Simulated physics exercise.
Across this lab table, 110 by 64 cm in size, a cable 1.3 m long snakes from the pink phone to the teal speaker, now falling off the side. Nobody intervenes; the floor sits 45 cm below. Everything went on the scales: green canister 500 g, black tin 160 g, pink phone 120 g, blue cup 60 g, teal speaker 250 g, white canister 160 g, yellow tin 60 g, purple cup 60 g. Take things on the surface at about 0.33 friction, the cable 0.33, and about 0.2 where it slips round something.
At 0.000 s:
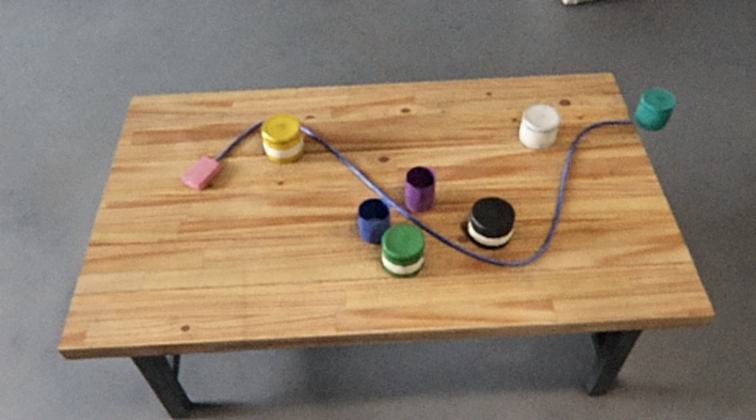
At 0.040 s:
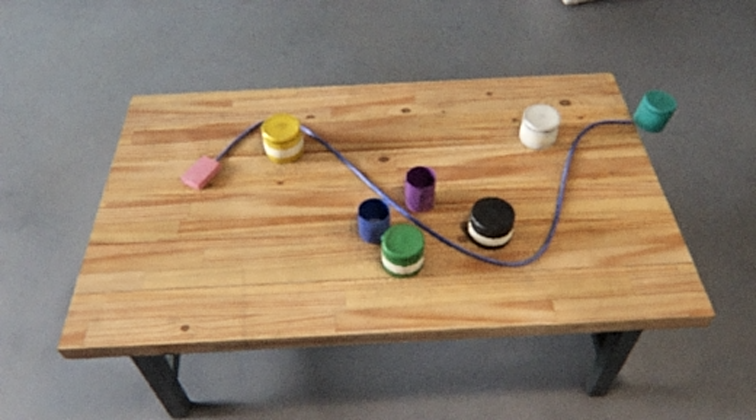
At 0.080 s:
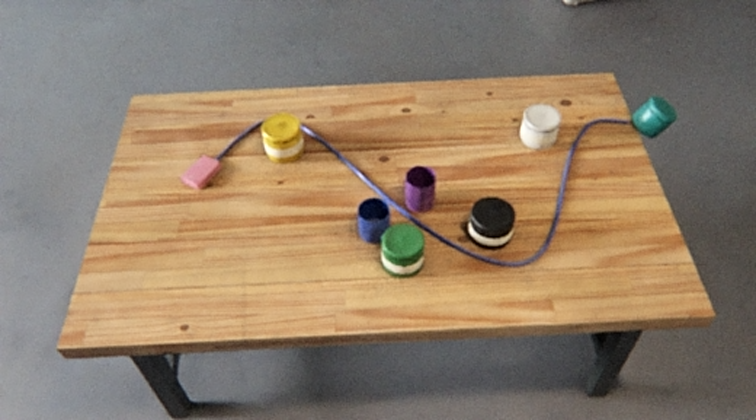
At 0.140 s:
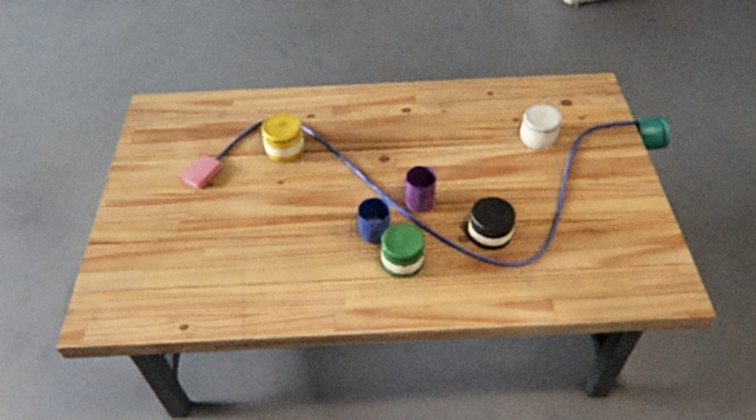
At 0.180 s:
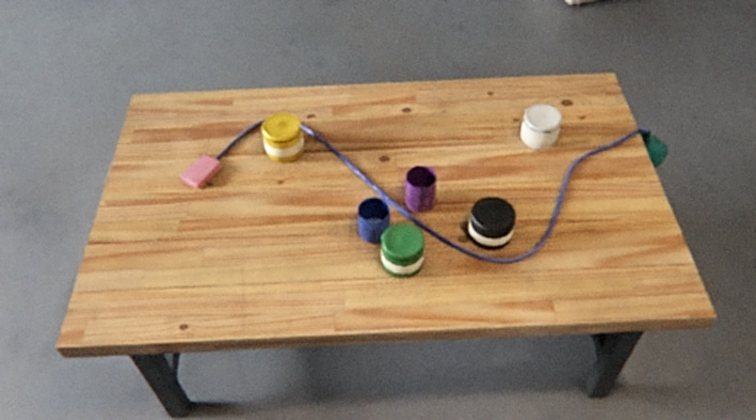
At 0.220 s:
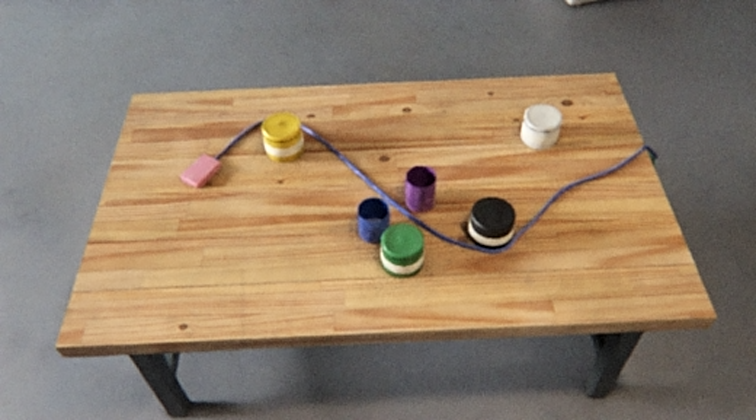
The teal speaker at the table's right edge tipped over and dropped out of sight over the side, pulling the blue cable straighter toward the black tin while the other items stayed put.
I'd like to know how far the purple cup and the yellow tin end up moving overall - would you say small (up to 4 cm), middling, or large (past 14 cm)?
I would say the purple cup moves a small distance, the yellow tin moves a large distance.
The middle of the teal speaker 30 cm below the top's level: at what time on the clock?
That is: 0.32 s.
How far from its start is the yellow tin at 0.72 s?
Yellow tin 30 cm.
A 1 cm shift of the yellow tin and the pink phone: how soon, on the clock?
For the yellow tin it's 0.30 s, while the pink phone gets there at 0.34 s.
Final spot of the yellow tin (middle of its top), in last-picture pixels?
Around (264, 234).
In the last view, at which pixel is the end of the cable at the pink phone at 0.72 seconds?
Look around (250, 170) and you'll see it.
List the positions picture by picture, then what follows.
The first picture shows purple cup (421, 177); yellow tin (281, 126); cable runs through (581, 136) (554, 225) (442, 239) (351, 166).
The second picture shows teal speaker (659, 100); cable runs through (580, 136) (442, 239).
The third picture shows teal speaker (654, 117); cable runs through (581, 135) (442, 239).
The fourth picture shows teal speaker (651, 134); cable runs through (582, 136) (442, 238).
The fifth picture shows teal speaker (646, 150); cable runs through (612, 145) (442, 238).
The sixth picture shows purple cup (421, 177); yellow tin (281, 125); cable runs through (647, 146) (553, 199) (444, 238) (352, 166).
After 0.5 s, the cable's tail end at (245, 168); yellow tin 16 cm off its start, black tin 7 cm off its start, pink phone 5 cm off its start.
After 0.7 s, the cable's tail end at (250, 170); yellow tin 28 cm off its start, black tin 8 cm off its start, pink phone 6 cm off its start.
After 1.0 s, the cable's tail end at (250, 170); yellow tin 28 cm off its start at (264, 234), black tin 8 cm off its start at (495, 179), pink phone 6 cm off its start at (230, 166).
After 1.2 s, the cable's tail end at (250, 170); yellow tin 28 cm off its start, black tin 8 cm off its start, pink phone 6 cm off its start.
After 2.4 s, the cable's tail end at (250, 170); yellow tin 28 cm off its start at (264, 234), purple cup 0 cm off its start at (423, 175), black tin 8 cm off its start at (496, 179), pink phone 6 cm off its start at (230, 166).
